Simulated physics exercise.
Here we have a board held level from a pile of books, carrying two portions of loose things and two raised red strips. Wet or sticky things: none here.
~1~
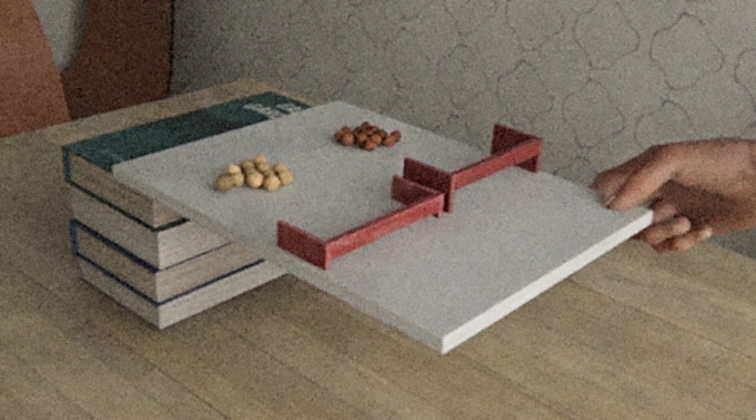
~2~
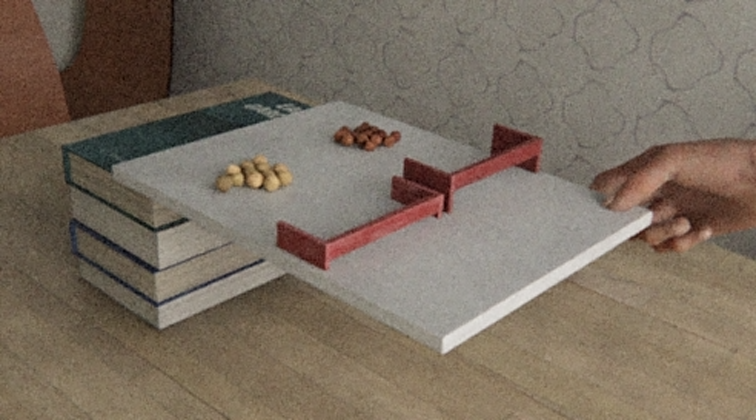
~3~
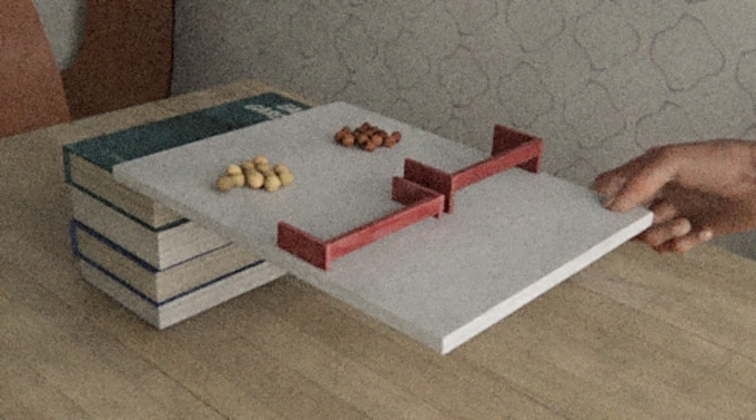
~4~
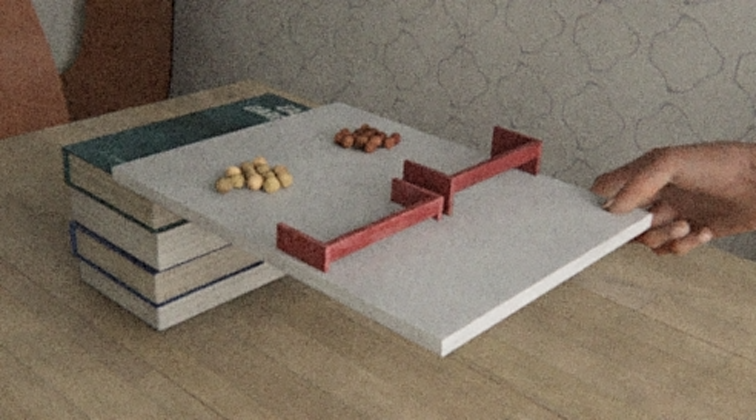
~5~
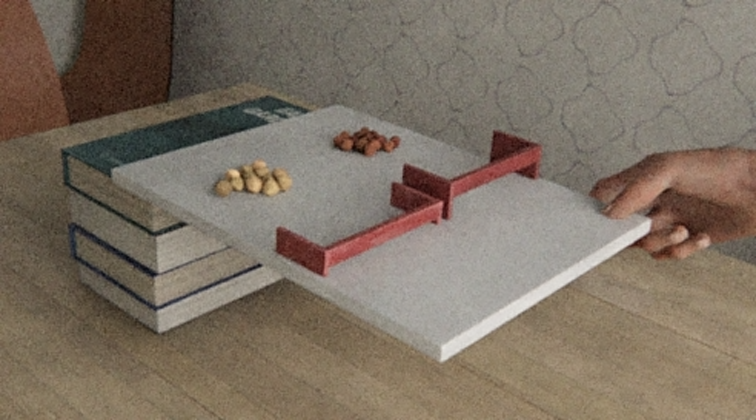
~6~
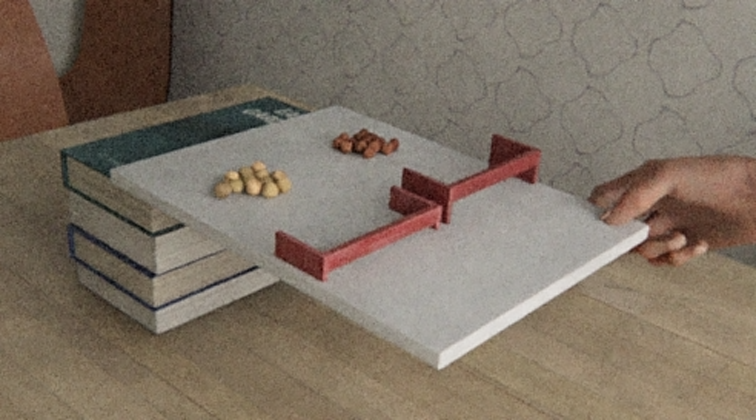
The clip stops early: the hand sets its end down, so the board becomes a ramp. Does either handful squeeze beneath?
The nearer handful is held back. Farther handful: It goes through.
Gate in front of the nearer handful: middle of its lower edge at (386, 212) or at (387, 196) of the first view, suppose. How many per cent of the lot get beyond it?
In order, close to 100 and 100 in a hundred.
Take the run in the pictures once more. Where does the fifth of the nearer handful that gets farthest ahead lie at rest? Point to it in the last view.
(383, 316), give or take.
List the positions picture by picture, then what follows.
Held end of the board near (441, 333), level; book pile near (220, 152), nearly half as high as the board is long; nearer handful near (251, 174), a few dried chickpeas; farther handful near (367, 136), a few clay pellets; nearer gate near (385, 225), its slot lower than a piece; farther gate near (496, 163), its slot higher than a piece, in the first picture.
Held end of the board near (441, 333), level; farther handful near (367, 136), in the second picture.
Held end of the board near (441, 334), level; nearer handful near (251, 175), in the third picture.
Held end of the board near (440, 336), level; farther handful near (367, 138), in the fourth picture.
Held end of the board near (439, 341), level; nearer handful near (250, 179), in the fifth picture.
Held end of the board near (437, 348), down by 1°; book pile near (218, 157); nearer handful near (249, 181), not moving; farther handful near (366, 143), not moving; nearer gate near (383, 237); farther gate near (495, 175), in the sixth picture.
Then, 0.63 s on from there, board sloping at 15°; nearer handful where it was; farther handful where it was.
Then, 1.17 s on from there, board sloping at 26°; nearer handful has reached its gate; farther handful the whole lot past its gate.
Then, 1.64 s on from there, board resting at 26°; nearer handful has reached its gate; farther handful the whole lot past its gate.
In the end, board resting at 26°; nearer handful gathered behind its gate; farther handful the whole lot past its gate.
